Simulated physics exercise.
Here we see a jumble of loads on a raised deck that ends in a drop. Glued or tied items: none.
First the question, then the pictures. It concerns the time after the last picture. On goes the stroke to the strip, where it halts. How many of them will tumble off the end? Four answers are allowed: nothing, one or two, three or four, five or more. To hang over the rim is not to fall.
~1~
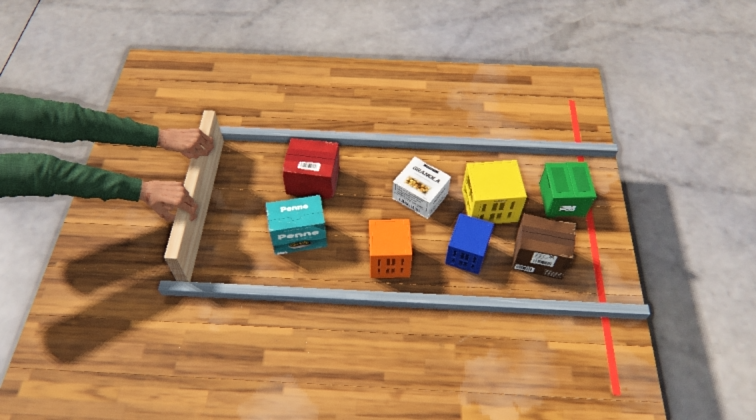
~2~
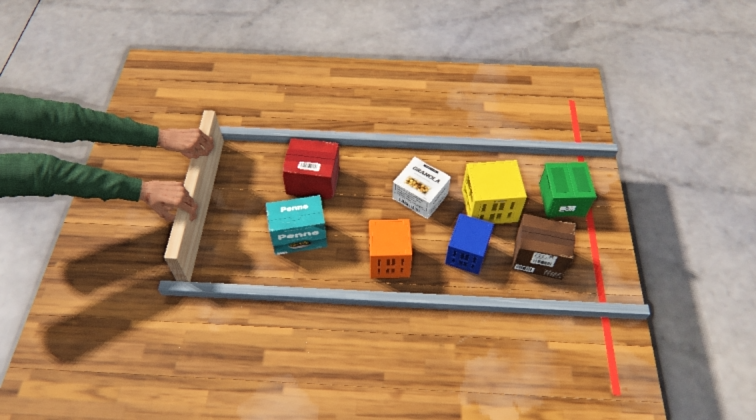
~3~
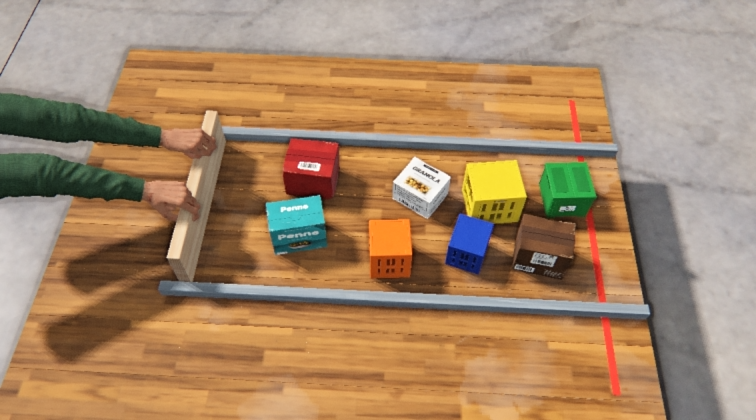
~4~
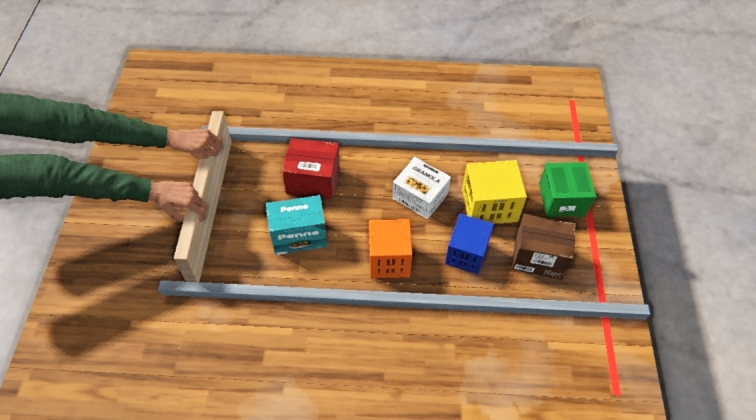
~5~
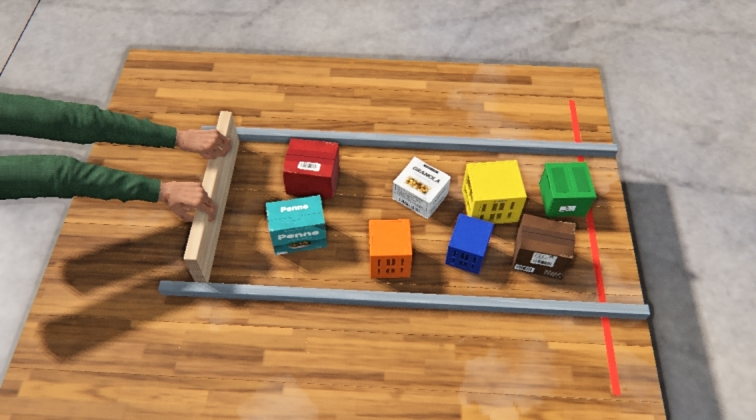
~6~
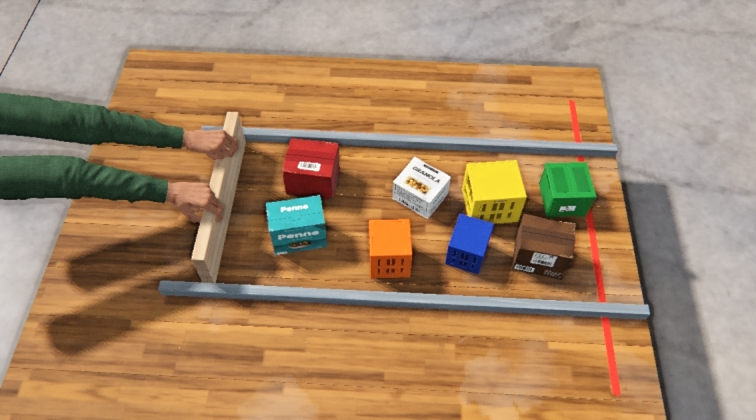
Five or more fall off.
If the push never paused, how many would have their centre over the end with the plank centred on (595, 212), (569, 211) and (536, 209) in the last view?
6; 6; 4.
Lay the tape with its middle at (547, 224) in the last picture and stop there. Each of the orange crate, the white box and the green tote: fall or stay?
The orange crate stays put, the white box stays put, the green tote is gone.
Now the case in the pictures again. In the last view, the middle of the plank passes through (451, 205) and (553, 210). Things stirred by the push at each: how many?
First position 8; second position 8.
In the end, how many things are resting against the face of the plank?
That would be 2 of them.
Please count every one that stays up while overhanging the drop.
The figure is 2.
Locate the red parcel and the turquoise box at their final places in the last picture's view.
In the last picture they sit at about (615, 182) and about (629, 247).
Soon after, none off yet; green tote at rest near (566, 190); brown parcel at rest near (543, 247); yellow crate at rest near (497, 192).
At rest, the number that fall off is five or more; fallen, orange crate, white box, blue crate, yellow crate, brown parcel and green tote.
